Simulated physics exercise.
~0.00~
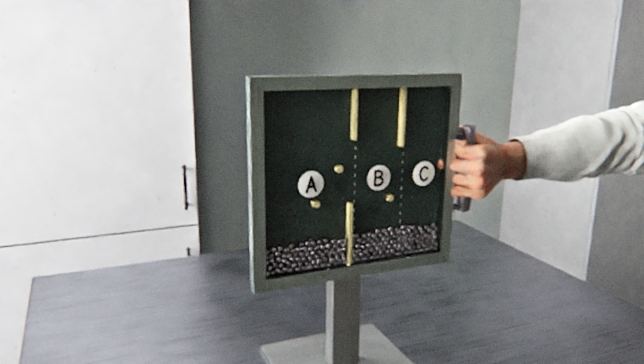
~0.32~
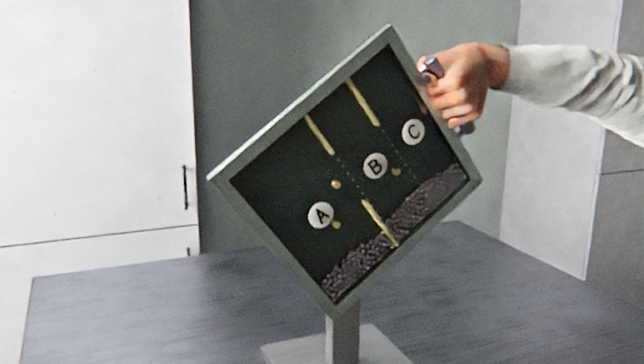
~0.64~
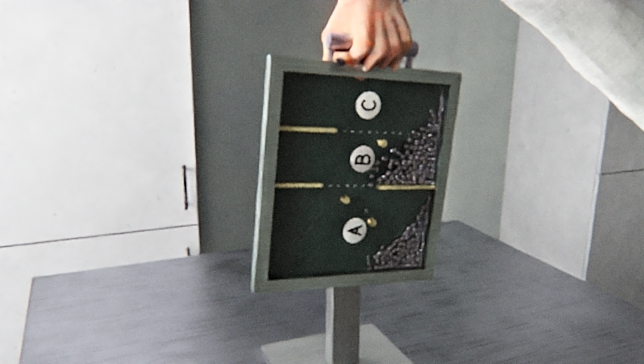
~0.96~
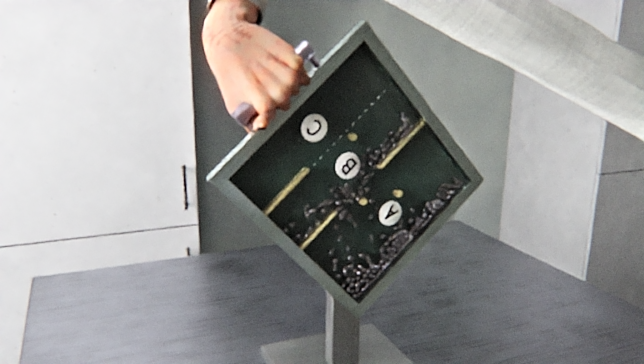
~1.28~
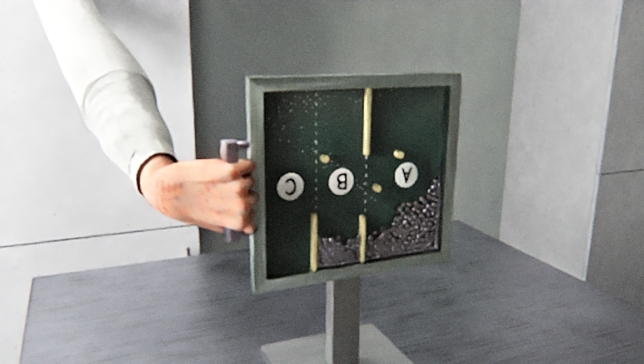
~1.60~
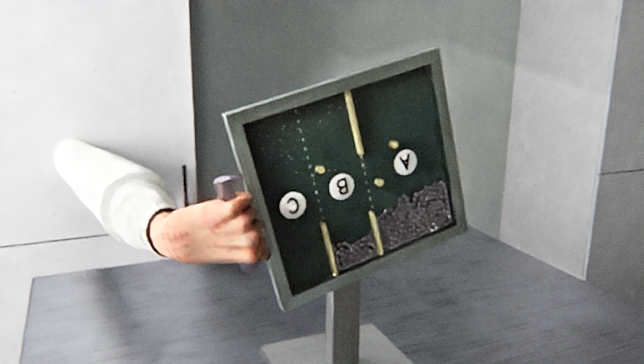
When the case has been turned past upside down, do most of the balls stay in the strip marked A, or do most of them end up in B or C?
Most of the balls end up in the strip marked A. A smaller share lies in B, and C is left empty.
